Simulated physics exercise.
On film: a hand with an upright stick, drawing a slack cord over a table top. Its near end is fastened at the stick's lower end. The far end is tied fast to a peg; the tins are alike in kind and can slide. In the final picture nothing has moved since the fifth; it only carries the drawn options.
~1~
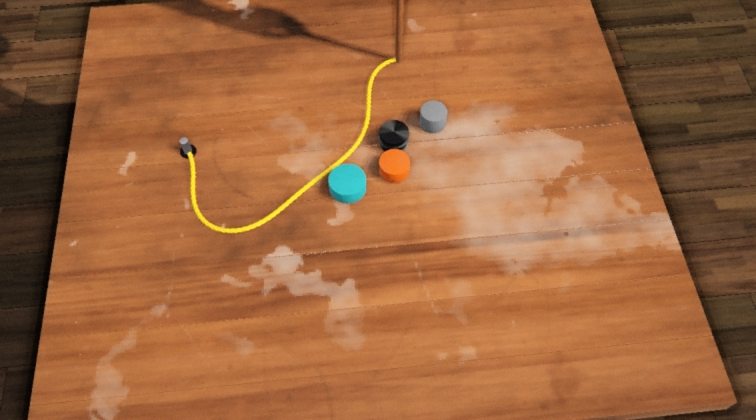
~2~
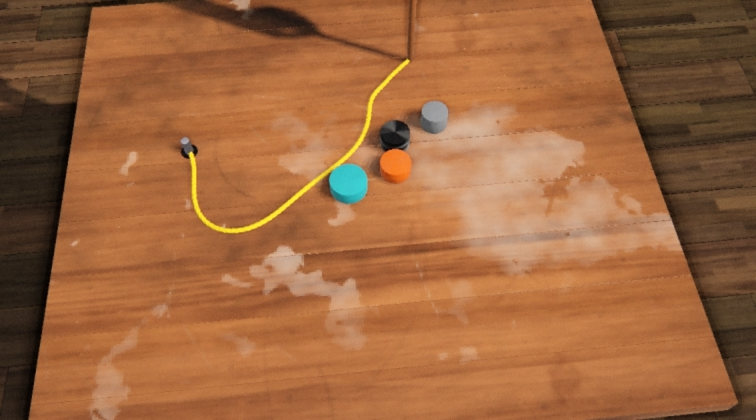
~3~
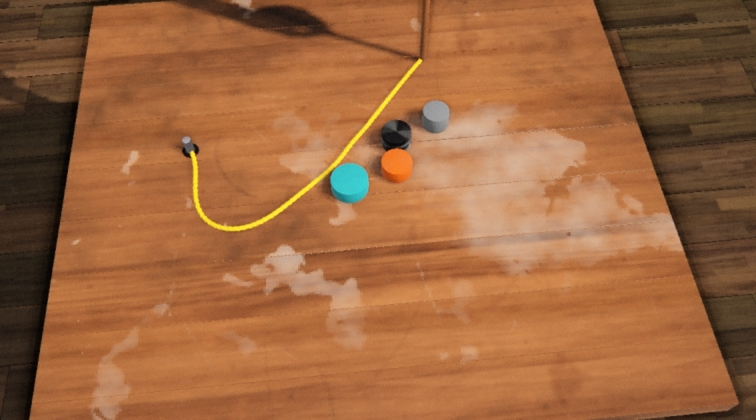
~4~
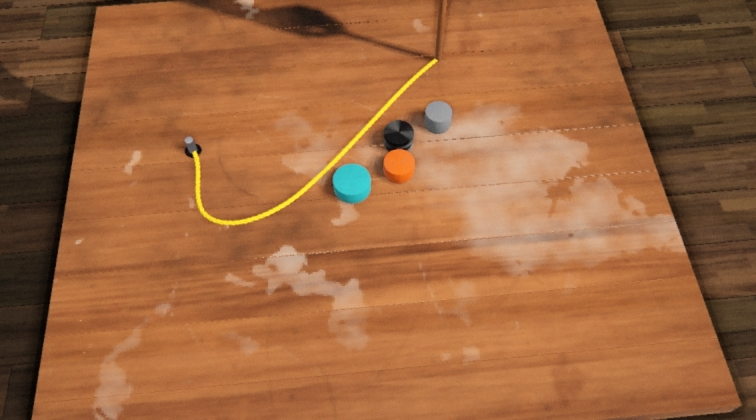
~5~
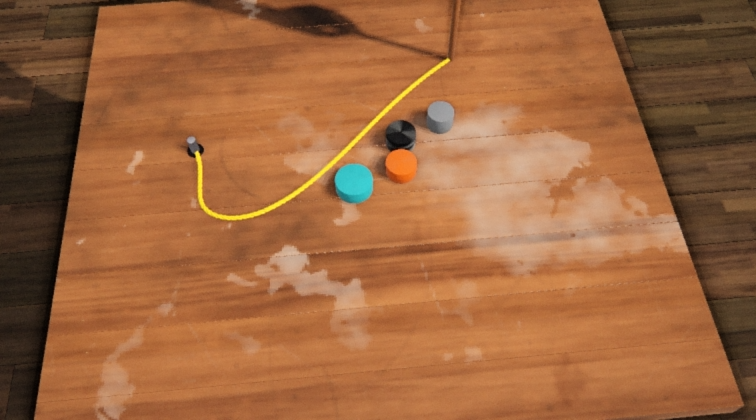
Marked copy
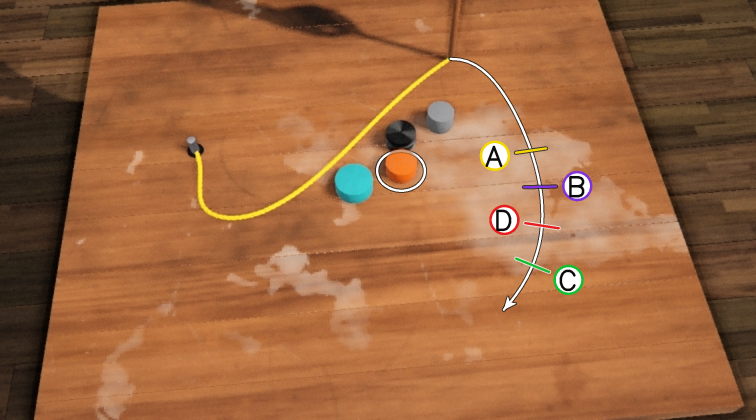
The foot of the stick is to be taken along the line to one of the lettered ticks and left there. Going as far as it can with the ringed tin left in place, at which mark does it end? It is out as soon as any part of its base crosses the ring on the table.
All is well up to C.
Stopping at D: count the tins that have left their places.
By then, one.
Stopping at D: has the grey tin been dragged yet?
Yes.
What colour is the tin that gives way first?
The grey tin.
On the marked copy, A at (531, 151); B at (540, 187); C at (533, 265); D at (542, 226); the ring at (401, 170); the route from (451, 59) via (536, 166) to (504, 310).
With C. Early on, foot of the stick (512, 109); orange tin (401, 167).
Further on, foot of the stick (540, 190); orange tin (401, 167).
At the end, foot of the stick (532, 266); black tin (399, 141); grey tin (424, 153); orange tin (400, 167); the orange tin is still in its ring.
As for the rest, A is safe but short; B is safe but short; D is safe but short.
